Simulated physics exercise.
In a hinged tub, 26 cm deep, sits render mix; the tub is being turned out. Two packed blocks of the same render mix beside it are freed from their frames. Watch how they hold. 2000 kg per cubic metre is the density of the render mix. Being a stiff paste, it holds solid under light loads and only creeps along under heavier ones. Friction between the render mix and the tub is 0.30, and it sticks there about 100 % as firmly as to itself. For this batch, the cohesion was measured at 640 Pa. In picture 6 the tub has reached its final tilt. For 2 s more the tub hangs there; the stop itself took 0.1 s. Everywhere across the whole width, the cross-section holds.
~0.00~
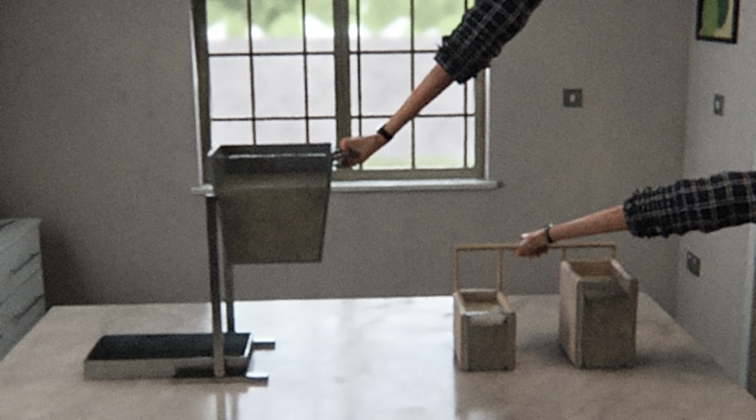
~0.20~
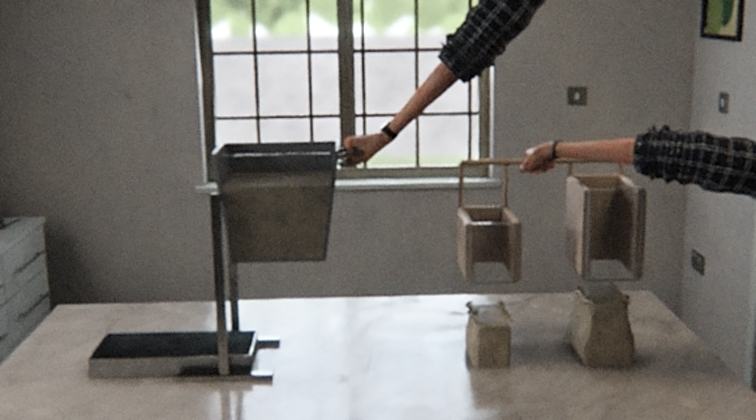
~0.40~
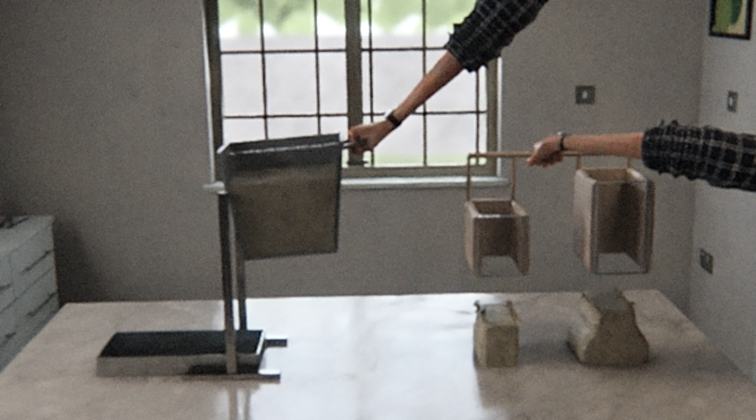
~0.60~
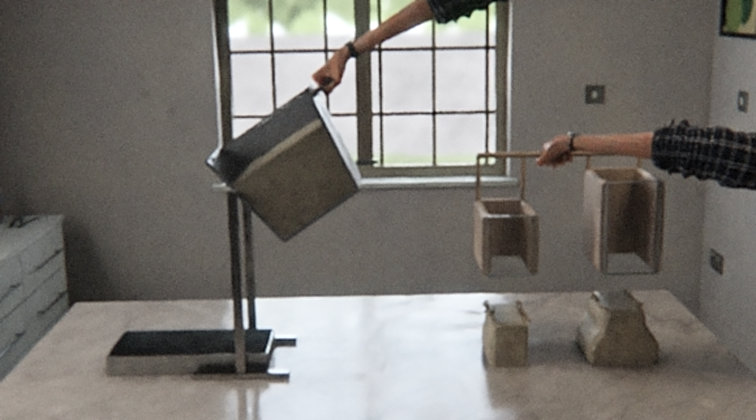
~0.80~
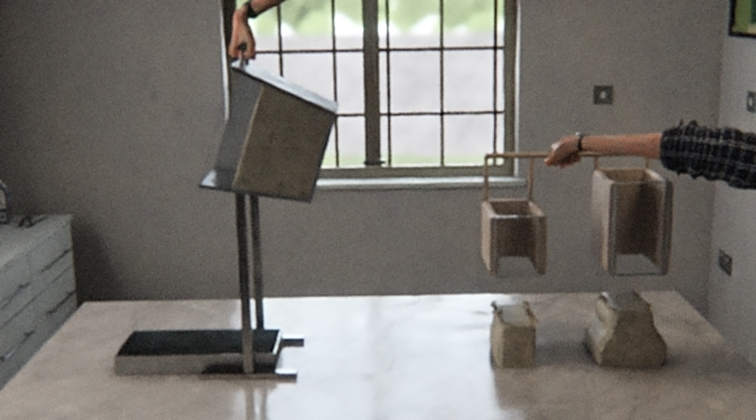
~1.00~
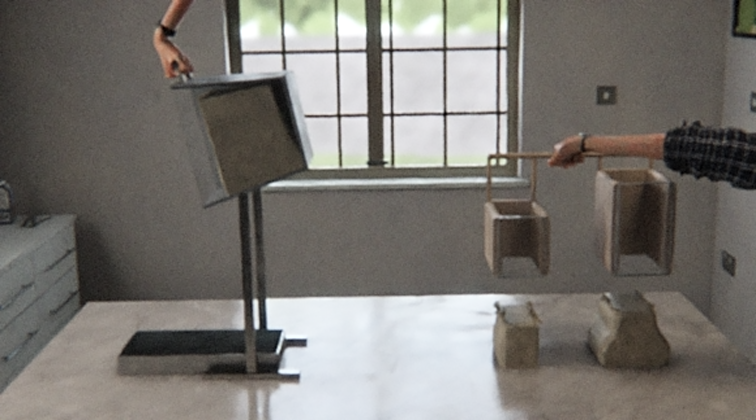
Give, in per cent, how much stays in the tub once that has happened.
Roughly 31 out of 100.
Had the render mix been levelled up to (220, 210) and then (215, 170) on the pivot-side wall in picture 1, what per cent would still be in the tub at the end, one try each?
First try 50 per cent, second try 25 per cent.
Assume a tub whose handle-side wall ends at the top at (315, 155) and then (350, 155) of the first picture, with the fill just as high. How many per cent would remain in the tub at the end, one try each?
Some 40 % and some 25 %, in that order.
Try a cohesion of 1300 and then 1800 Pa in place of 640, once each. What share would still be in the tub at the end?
The two runs give near 40 % and near 100 % respectively.
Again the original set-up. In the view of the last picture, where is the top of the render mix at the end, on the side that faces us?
Close to pixel (295, 153).
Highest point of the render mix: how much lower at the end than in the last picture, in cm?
About 16 cm.
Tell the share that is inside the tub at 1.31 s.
I'd say close to 40 %.
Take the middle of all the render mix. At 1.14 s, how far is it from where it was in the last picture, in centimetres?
Measured shift, roughly 9 cm.
After 1.14 s, the tub is at 102 degrees and holds 83 %.
After 1.31 s, the tub is at 102 degrees and holds 41 %.
After 1.48 s, the tub is at 102 degrees and holds 36 %.
After 1.65 s, the tub is at 102 degrees and holds 34 %.
After 3.00 s, at the end, the tub is at 102 degrees and holds 31 %.
